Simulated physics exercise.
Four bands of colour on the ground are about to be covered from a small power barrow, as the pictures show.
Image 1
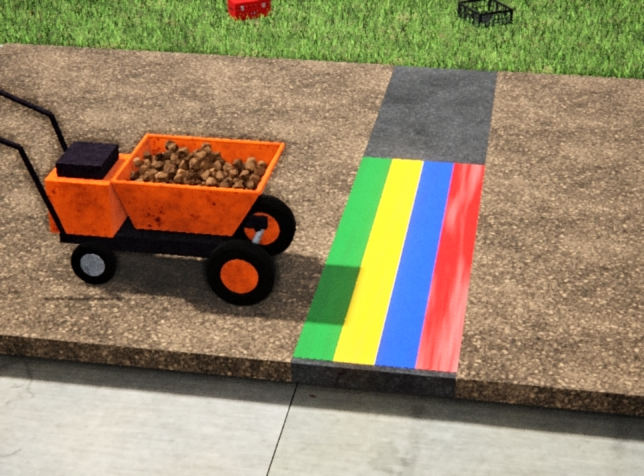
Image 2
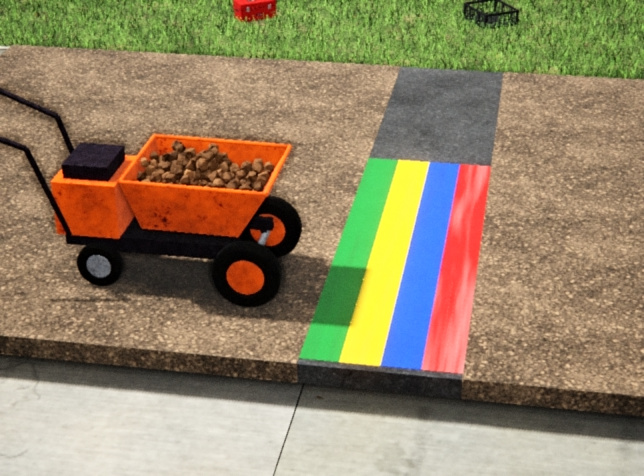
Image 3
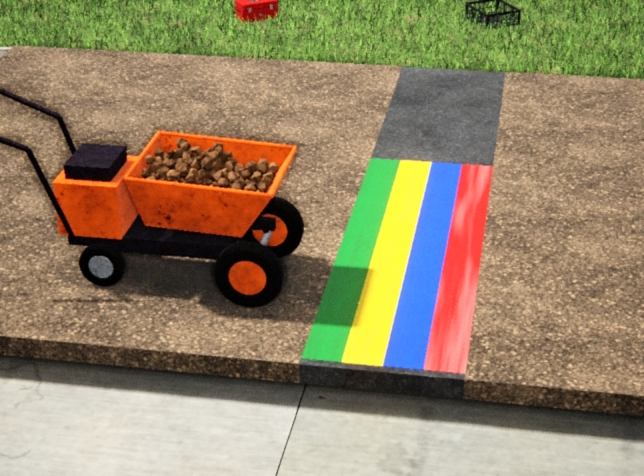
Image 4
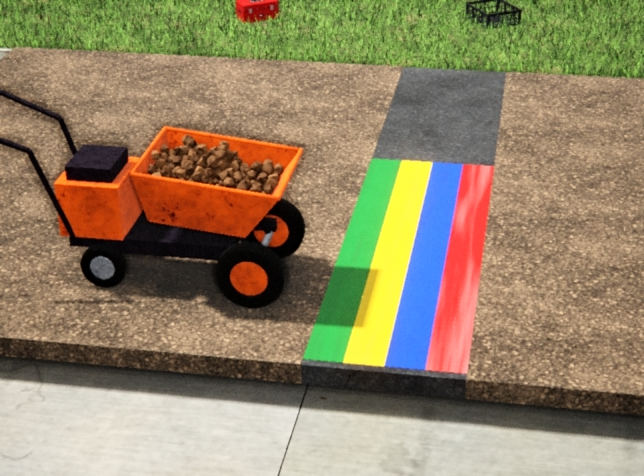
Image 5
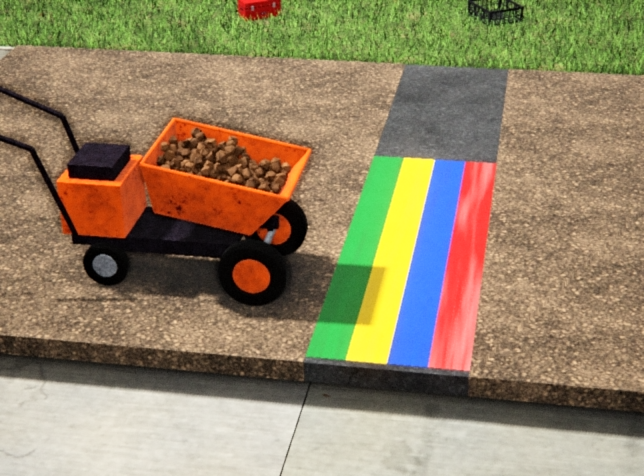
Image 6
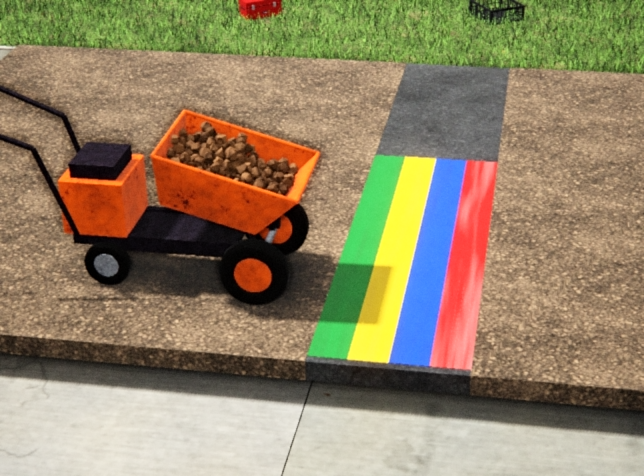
An orange barrow loaded with brown lumps stood left of green, yellow, blue and red stripes on a path, and its skip slowly tilted toward them, its back end rising while the lumps stayed inside.
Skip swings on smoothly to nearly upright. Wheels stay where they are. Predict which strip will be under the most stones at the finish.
I would say the yellow one.
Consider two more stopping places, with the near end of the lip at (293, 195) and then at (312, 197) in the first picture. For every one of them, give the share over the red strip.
The first gives close to 20 per cent and the second 30 per cent.
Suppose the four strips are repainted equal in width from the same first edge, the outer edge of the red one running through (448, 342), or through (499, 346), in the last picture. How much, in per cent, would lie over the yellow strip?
Shares: Close to 30 %; close to 40 %.
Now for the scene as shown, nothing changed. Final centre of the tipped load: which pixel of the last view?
About pixel (392, 280).
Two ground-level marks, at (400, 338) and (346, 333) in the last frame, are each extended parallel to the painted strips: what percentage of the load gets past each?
The first comes to 30 %, the second to 70 %.
Just after the last frame, skip tipped steeply; every one in the skip.
A moment on, skip tipped steeply; the larger part in the skip; just a few over the green strip; about a tenth over the yellow strip; just a few over the blue strip; just a few falling.
Further on, skip tipped right over; roughly a third in the skip; about a tenth over the green strip; roughly a quarter over the yellow strip; roughly a quarter over the blue strip; about a tenth over the red strip; just a few off the paint.
When it is over, skip tipped right over; about a tenth in the skip; roughly a quarter over the green strip; roughly a third over the yellow strip; roughly a quarter over the blue strip; about a tenth over the red strip; just a few off the paint.
